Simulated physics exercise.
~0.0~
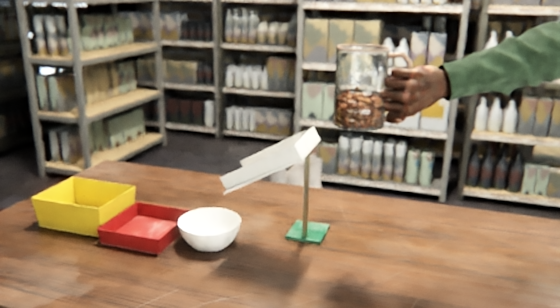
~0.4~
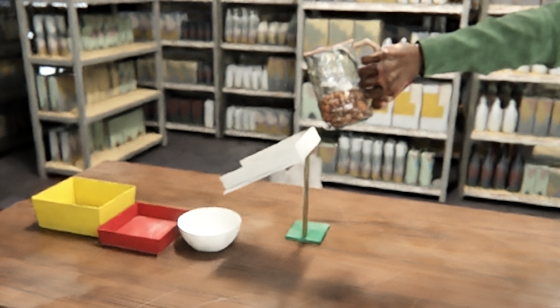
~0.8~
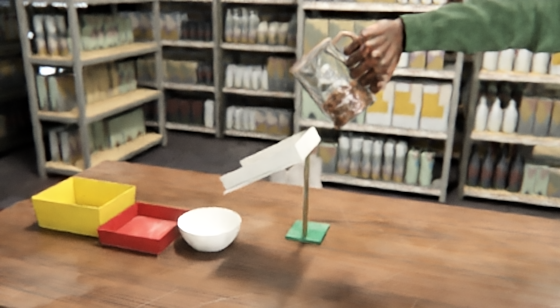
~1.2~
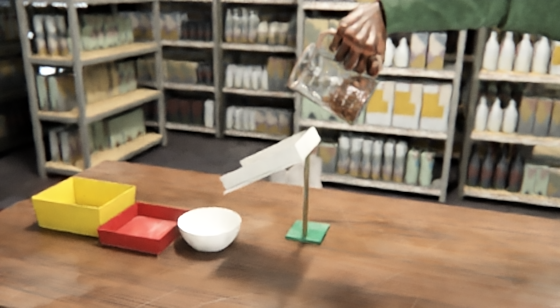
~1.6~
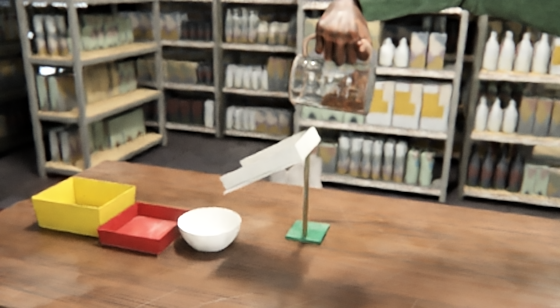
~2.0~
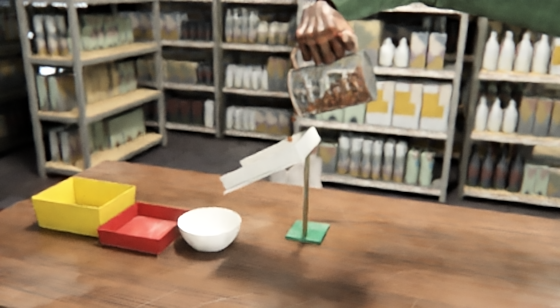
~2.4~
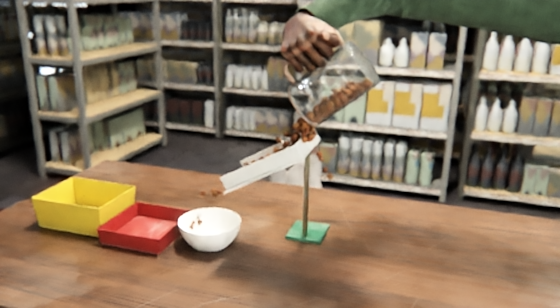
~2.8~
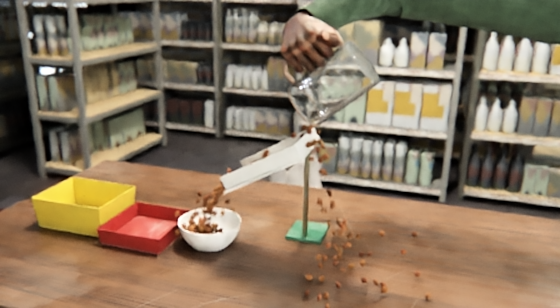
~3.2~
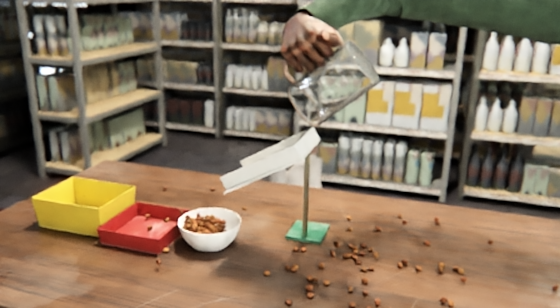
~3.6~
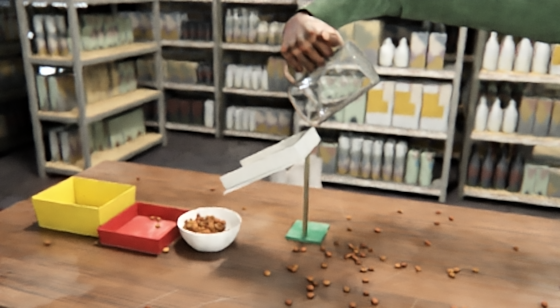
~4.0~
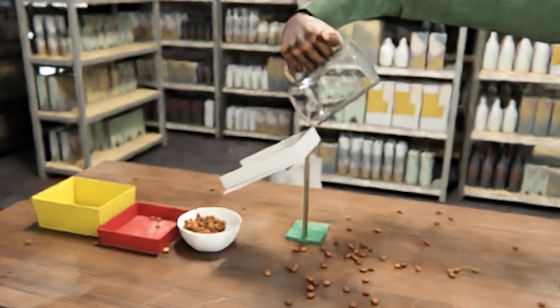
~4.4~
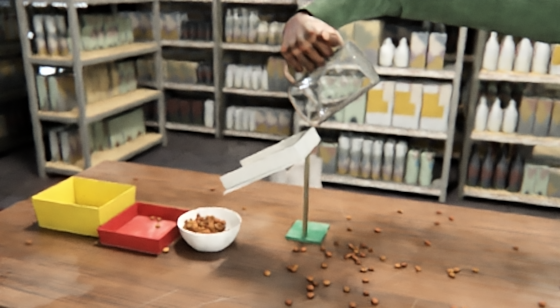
A hand tipping a glass jug of brown kibble onto a white chute, most sliding into a white bowl, some scattering across the table.
